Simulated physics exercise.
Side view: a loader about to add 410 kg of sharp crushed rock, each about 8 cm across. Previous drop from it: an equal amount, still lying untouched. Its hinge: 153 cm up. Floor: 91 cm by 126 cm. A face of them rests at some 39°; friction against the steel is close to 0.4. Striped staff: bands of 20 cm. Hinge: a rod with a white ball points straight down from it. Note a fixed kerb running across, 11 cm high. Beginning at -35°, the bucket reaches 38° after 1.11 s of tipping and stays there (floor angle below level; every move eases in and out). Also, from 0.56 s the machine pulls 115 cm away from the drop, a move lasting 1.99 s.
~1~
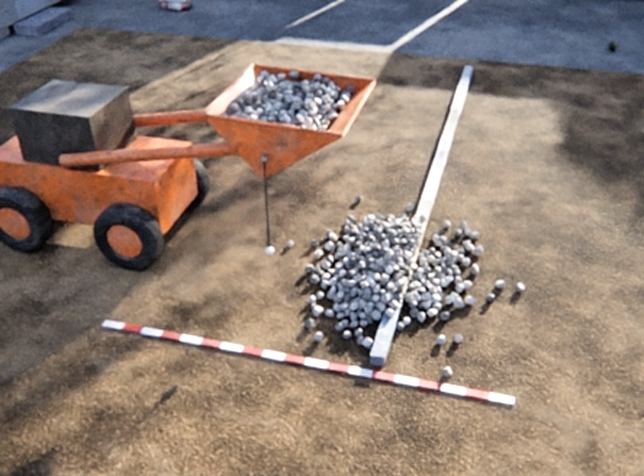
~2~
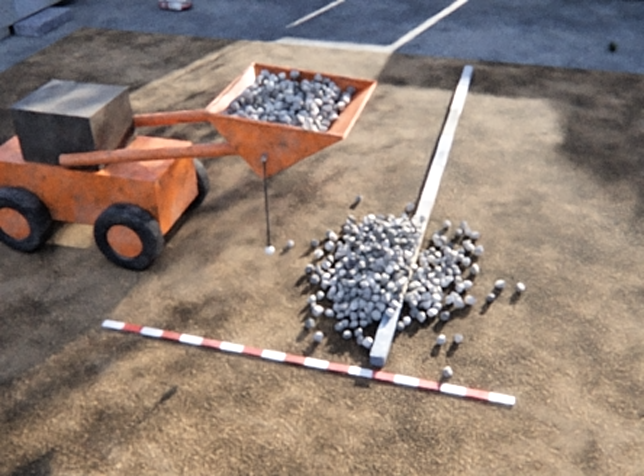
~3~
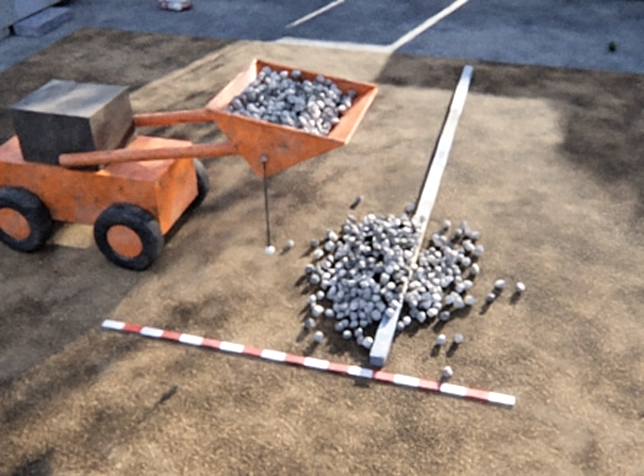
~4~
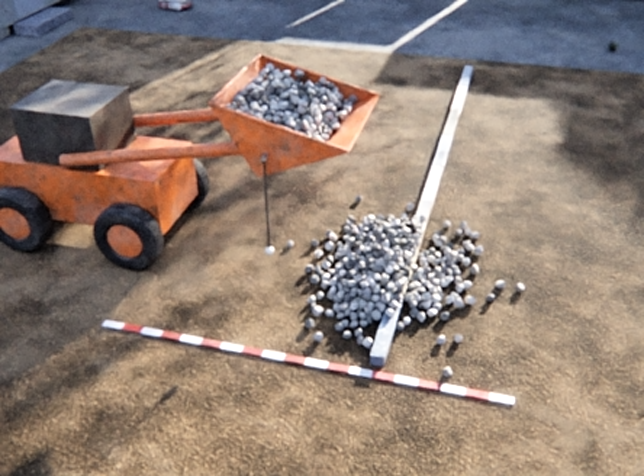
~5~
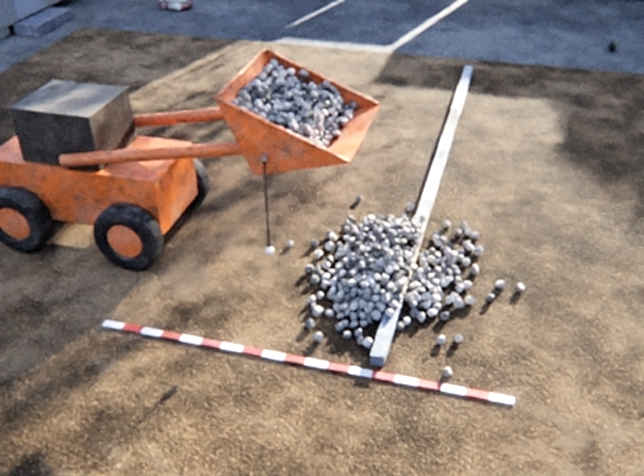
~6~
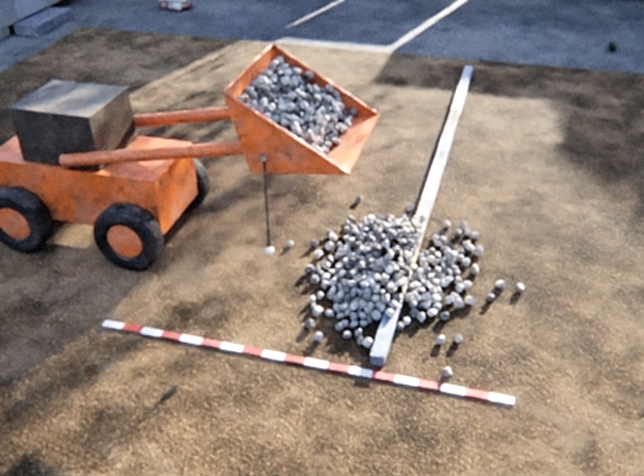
On sunlit, sandy ground, an orange loader held a bucket of gray stones near a pile lying across a pale beam, and the bucket slowly tilted forward, its front edge dipping while the loader stayed still.
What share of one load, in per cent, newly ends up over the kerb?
0 %.
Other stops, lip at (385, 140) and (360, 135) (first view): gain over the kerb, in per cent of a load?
Near 15 in a hundred first, near 0 in a hundred second.
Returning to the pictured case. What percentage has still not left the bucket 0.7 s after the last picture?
Estimate: 55 % remaining inside, roughly.
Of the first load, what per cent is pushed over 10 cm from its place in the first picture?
0 per cent.
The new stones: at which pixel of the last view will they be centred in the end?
Middle: Approx. (328, 253) px.
Then, 0.4 s after the last picture the floor is at 26°; in per cent of one load, 100 in the bucket, 82 on this side of the kerb, 19 over the kerb; the foremost stones are at (483, 288).
Then, 0.7 s after the last picture the floor is at 38°; in per cent of one load, 55 in the bucket, 127 on this side of the kerb, 19 over the kerb; the foremost stones are at (483, 288).
Then, 2.5 s after the last picture the floor is at 38°; in per cent of one load, 0 in the bucket, 181 on this side of the kerb, 19 over the kerb; the foremost stones are at (483, 288).
Then, 5.3 s after the last picture the floor is at 38°; in per cent of one load, 0 in the bucket, 181 on this side of the kerb, 19 over the kerb; the foremost stones are at (483, 288). Net gain over the kerb, 0.
